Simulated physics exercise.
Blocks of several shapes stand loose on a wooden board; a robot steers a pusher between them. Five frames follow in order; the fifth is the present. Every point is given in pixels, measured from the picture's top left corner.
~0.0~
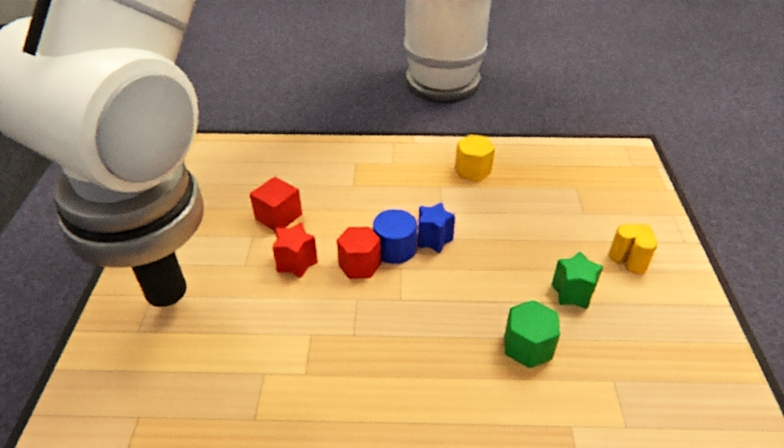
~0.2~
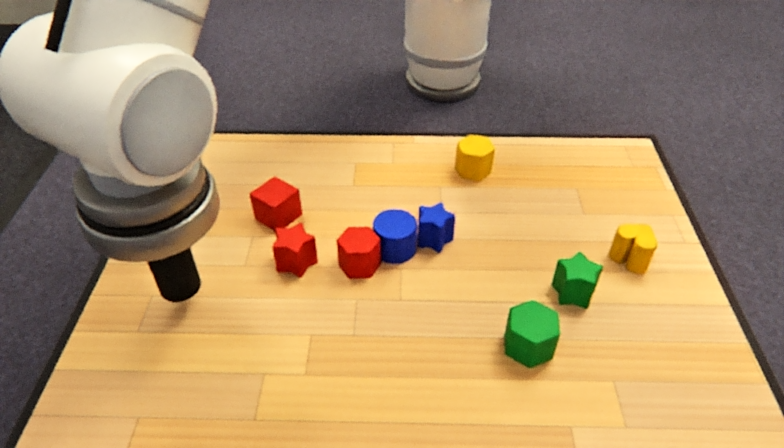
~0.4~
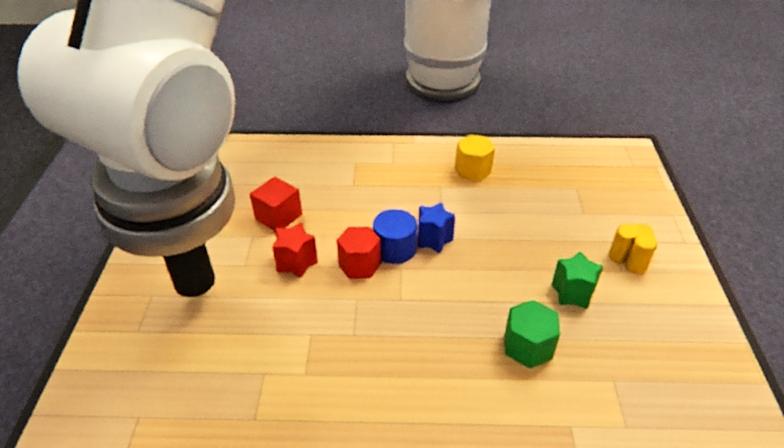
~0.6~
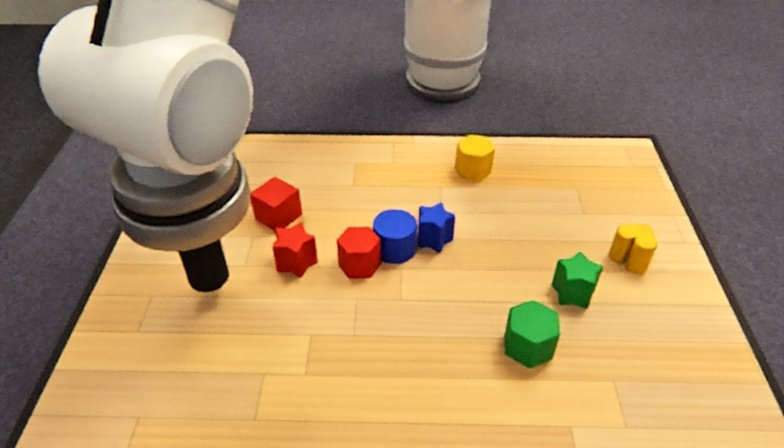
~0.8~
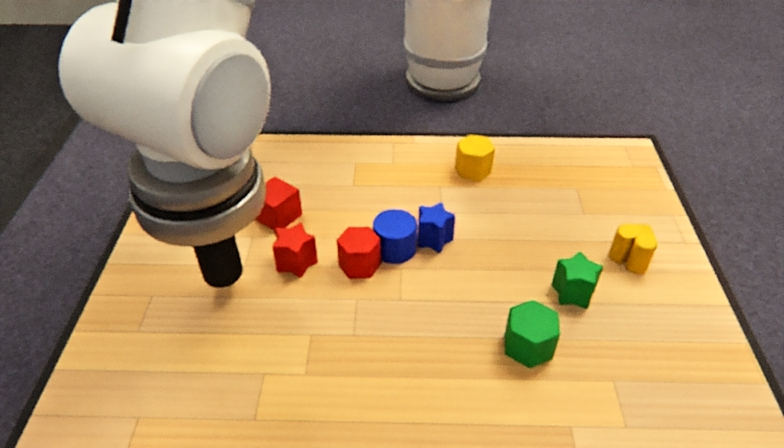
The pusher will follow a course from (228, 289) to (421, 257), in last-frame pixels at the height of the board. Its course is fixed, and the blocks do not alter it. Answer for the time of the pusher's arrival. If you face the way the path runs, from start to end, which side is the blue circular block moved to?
It is displaced to the right.
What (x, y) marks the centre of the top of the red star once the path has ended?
I predict (337, 218).
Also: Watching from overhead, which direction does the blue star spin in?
Answer: Anticlockwise.
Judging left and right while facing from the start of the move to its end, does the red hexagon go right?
It seems so.
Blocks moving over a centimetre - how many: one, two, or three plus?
Blocks moved: Three or more.
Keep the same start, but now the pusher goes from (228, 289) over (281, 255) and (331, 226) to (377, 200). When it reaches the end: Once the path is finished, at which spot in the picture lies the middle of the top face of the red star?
The top centre is at (335, 226).
What follows on the original path. One third of the way, pusher (292, 260); red star (316, 225), turned 30° anticlockwise.
Two thirds of the way, pusher (358, 249); red star (337, 218), turned 115° anticlockwise; red hexagon (397, 237), turned 15° clockwise; blue circular block (432, 220); blue star (463, 203), turned 25° anticlockwise.
At the end, pusher (421, 241); red star (337, 218), turned 115° anticlockwise; red hexagon (457, 244), turned 55° clockwise; blue circular block (484, 222); blue star (477, 195), turned 85° anticlockwise.
